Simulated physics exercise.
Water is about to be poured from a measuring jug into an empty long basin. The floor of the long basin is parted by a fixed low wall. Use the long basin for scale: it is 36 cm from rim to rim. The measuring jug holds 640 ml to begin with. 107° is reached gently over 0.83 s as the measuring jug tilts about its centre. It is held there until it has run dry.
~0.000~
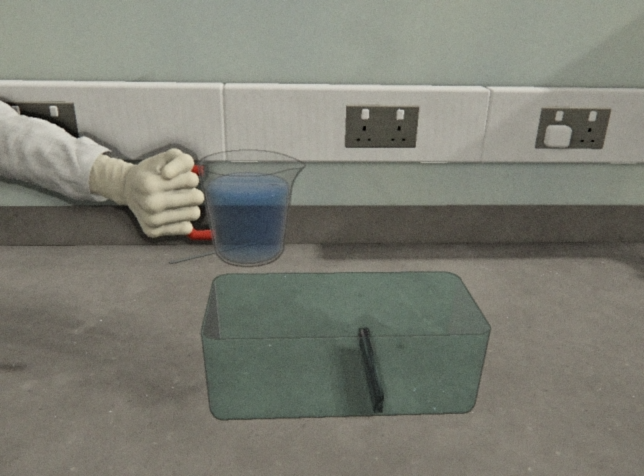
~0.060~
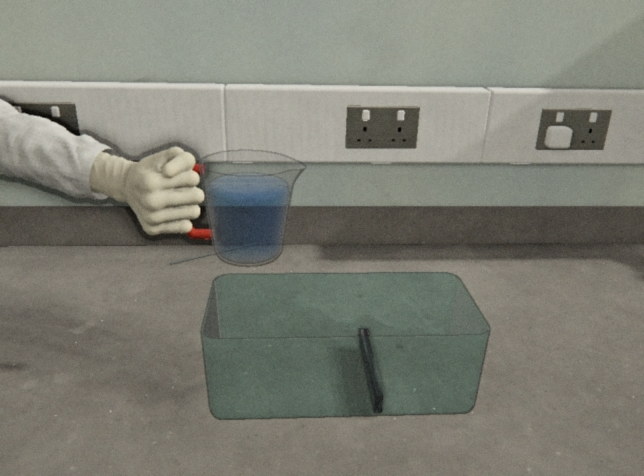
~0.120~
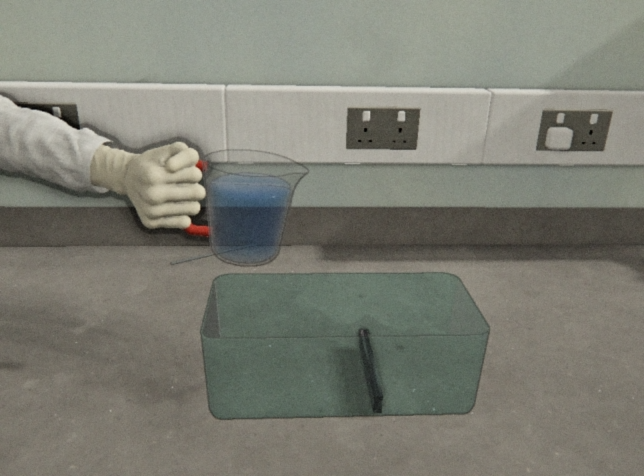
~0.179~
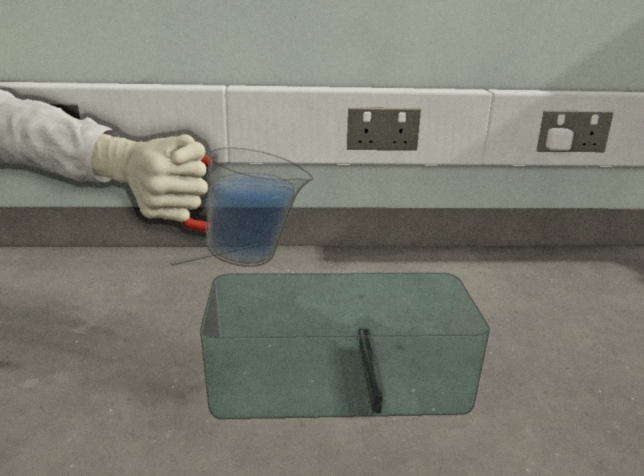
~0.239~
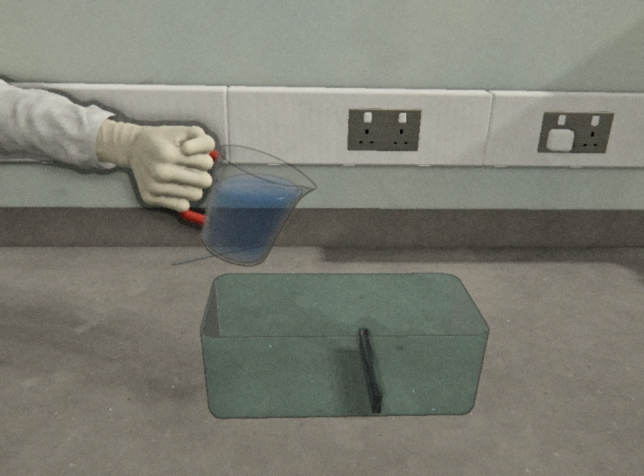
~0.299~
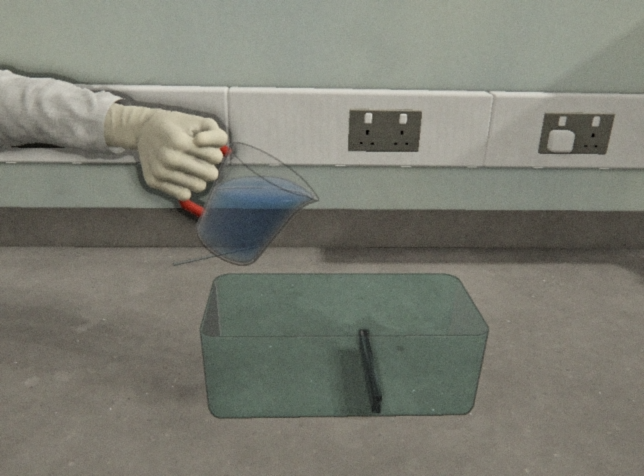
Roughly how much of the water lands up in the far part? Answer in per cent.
Around 14 %.
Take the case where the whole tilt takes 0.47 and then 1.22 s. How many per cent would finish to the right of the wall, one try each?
Near 10 in a hundred on the first go and near 15 in a hundred on the second.
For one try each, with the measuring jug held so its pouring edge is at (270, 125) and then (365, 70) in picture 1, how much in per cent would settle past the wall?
The first try gives around 10 percent, the second around 75 percent.
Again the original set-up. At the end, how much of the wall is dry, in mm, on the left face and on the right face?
It's around 14 mm on the left side and around 26 mm on the right side.
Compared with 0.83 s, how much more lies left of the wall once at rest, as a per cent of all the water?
About 10 percent.
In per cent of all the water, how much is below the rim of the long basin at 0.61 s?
About 16%.
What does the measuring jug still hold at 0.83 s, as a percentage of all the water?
Some 10 per cent.
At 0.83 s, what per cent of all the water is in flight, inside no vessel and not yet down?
Something like 12 per cent of the total.
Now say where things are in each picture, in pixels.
The first picture shows tilt 0°; pouring edge (305, 164); surface from (206, 183) to (290, 183); the long basin's rim runs from (208, 305) to (473, 301); the wall's top is at (371, 360).
The second picture shows tilt 1°; pouring edge (306, 166); surface from (206, 182) to (290, 183).
The third picture shows tilt 5°; pouring edge (309, 170); surface from (208, 181) to (292, 184).
The fourth picture shows tilt 12°; pouring edge (313, 177); surface from (212, 182) to (296, 185).
The fifth picture shows tilt 20°; pouring edge (317, 186); surface from (214, 185) to (303, 188).
The sixth picture shows tilt 31°; pouring edge (320, 198); surface from (210, 195) to (314, 192).
Then, 0.61 s in, the tilt is 89° and 59 per cent is still to pour, 15 is left of the wall and 2 right of it.
Then, 0.83 s in, the tilt is 107° and 10 per cent is still to pour, 72 is left of the wall and 6 right of it.
Then, 1.07 s in, the tilt is 107° and 1 per cent is still to pour, 84 is left of the wall and 11 right of it.
Then, 1.33 s in, the tilt is 107° and 0 per cent is still to pour, 83 is left of the wall and 13 right of it.
Finally, 83 per cent lies left of the wall, 14 right of it and 3 outside.
